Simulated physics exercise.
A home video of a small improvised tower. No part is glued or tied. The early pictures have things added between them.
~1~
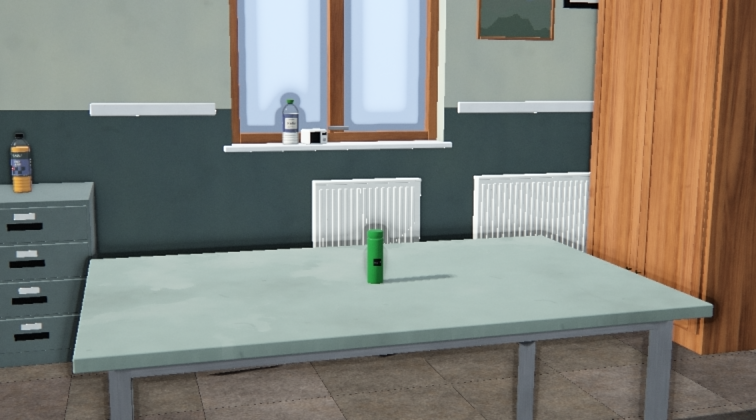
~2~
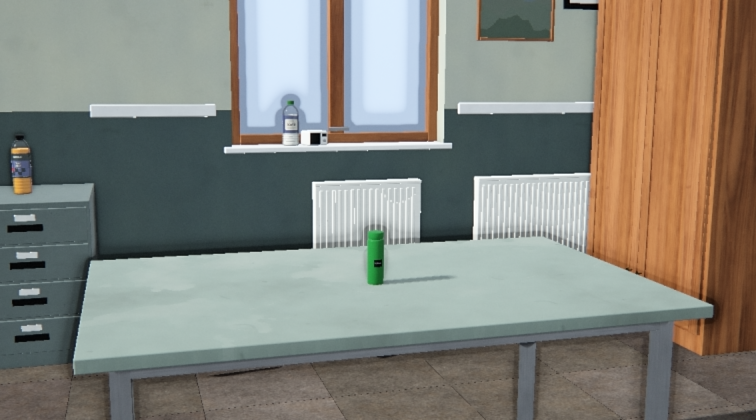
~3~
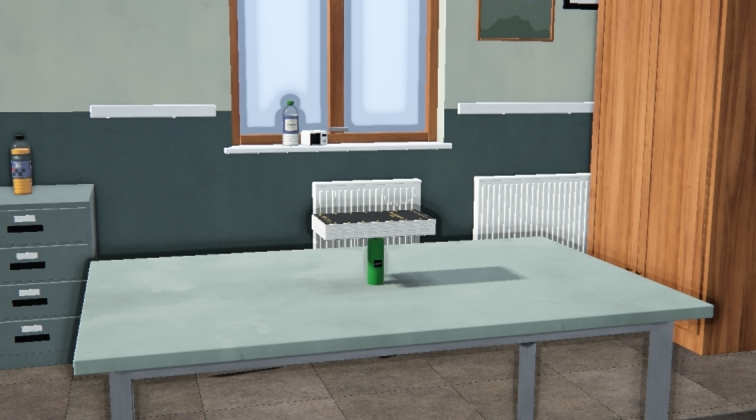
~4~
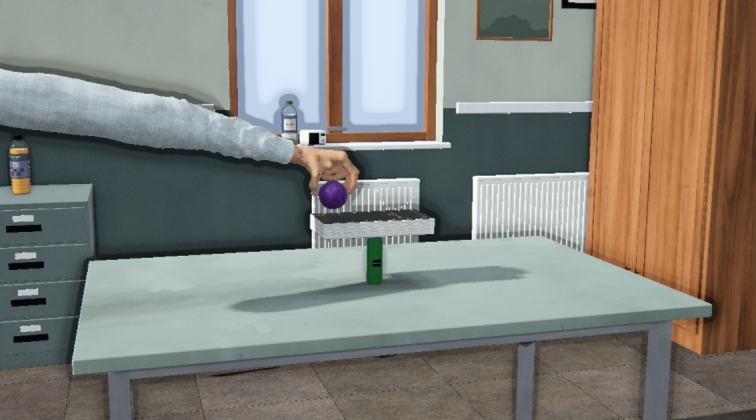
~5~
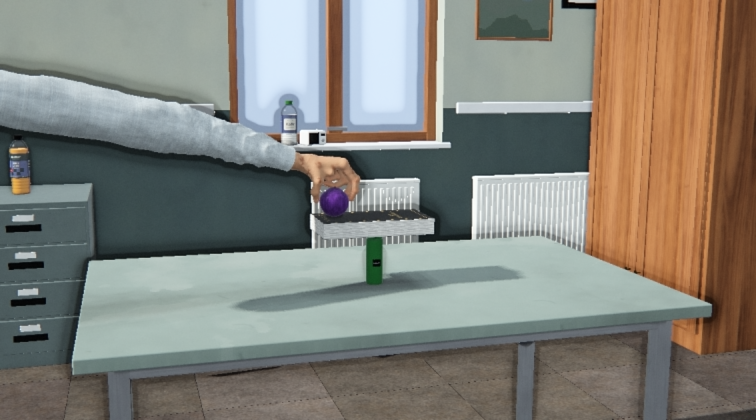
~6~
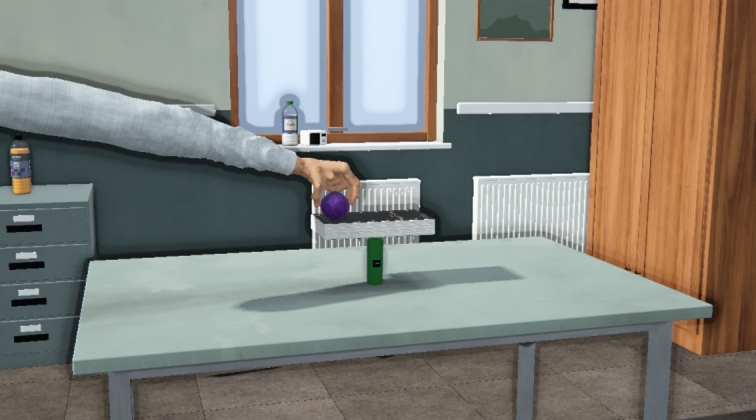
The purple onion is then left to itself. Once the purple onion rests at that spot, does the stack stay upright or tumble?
It ends up with something fallen.
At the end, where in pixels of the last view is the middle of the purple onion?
It ends near (216, 289).
Then, 0.60 s after the last picture, purple onion now fallen; black book tipped 23° from how it was; green shaker tipped 11° from how it was.
Then, 0.80 s after the last picture, green shaker and black book now fallen.
Then, 0.90 s after the last picture, things are still on the move.
At rest, fallen, green shaker, black book and purple onion. Seen from the same camera at the end, purple onion near (216, 289). The stack gives way.
